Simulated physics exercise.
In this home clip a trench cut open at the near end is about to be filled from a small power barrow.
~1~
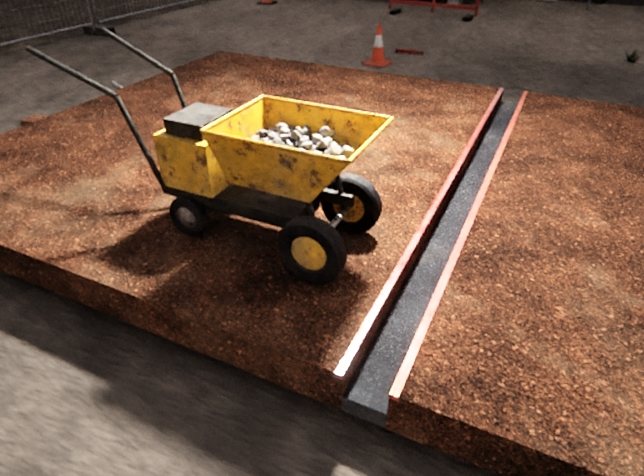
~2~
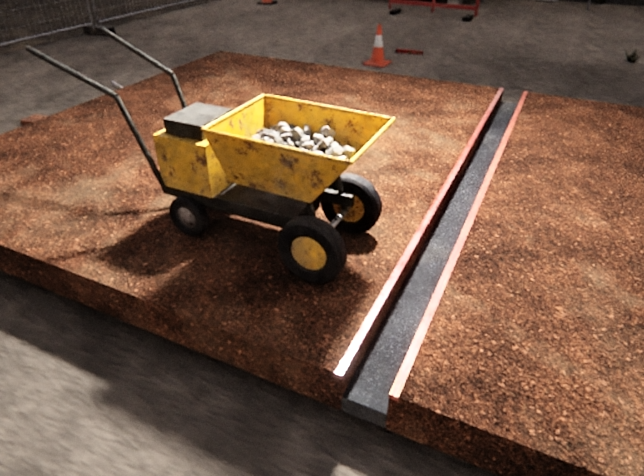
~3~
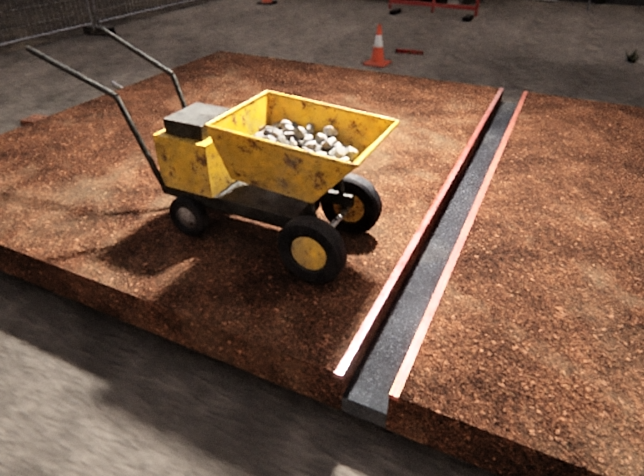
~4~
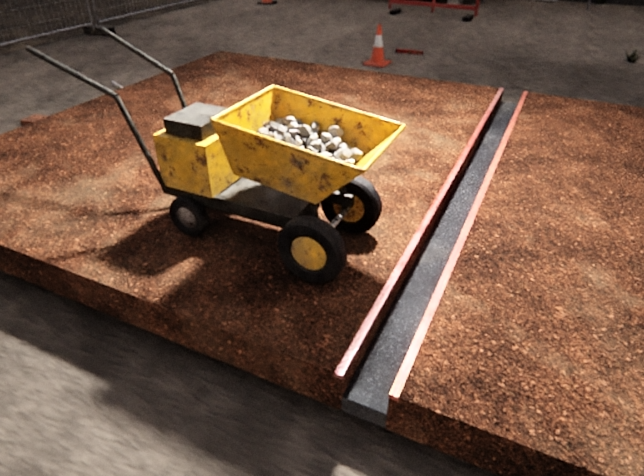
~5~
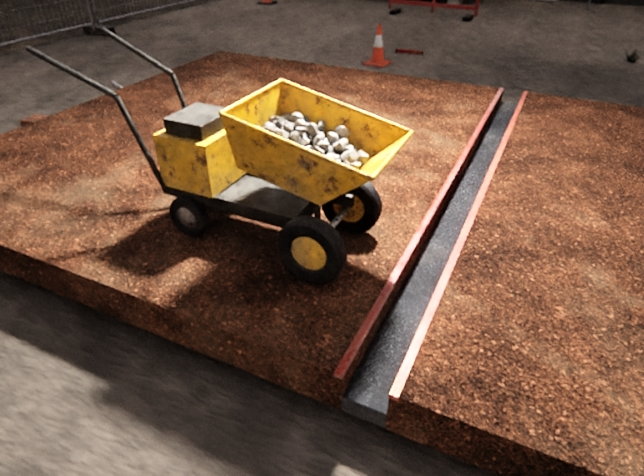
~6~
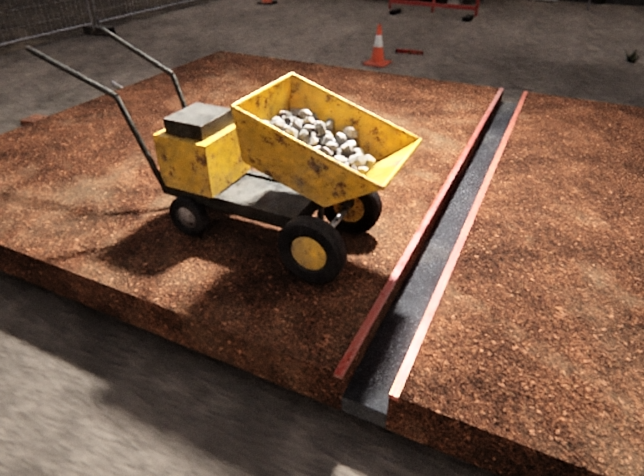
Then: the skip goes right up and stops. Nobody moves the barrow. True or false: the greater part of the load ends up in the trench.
False.
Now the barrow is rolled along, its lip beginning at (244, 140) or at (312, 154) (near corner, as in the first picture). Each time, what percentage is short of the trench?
The first spot yields roughly 50 percent, the second roughly 0 percent.
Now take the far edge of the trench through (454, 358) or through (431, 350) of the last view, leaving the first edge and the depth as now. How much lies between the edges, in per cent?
Roughly 80 percent first and 60 percent second.
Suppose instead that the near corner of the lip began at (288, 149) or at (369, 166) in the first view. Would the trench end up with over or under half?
In the first case upwards of half; in the second case a smaller fraction.
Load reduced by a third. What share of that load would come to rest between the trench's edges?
Around 10 %.
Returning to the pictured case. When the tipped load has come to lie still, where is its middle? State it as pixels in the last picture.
Near pixel (473, 286).
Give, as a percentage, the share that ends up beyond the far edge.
Share: Near 70 %.
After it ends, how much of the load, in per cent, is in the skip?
Close to 20 in a hundred.
Soon after the last picture, skip tipped steeply; all in the skip.
A little later, skip tipped right over; most in the skip; a stray few in or heaped over the trench; a small part beyond it.
Later still, skip tipped right over; about a quarter in the skip; a small part in or heaped over the trench; about two thirds beyond it.
By the end, skip tipped right over; about a quarter in the skip; a small part in or heaped over the trench; about two thirds beyond it.
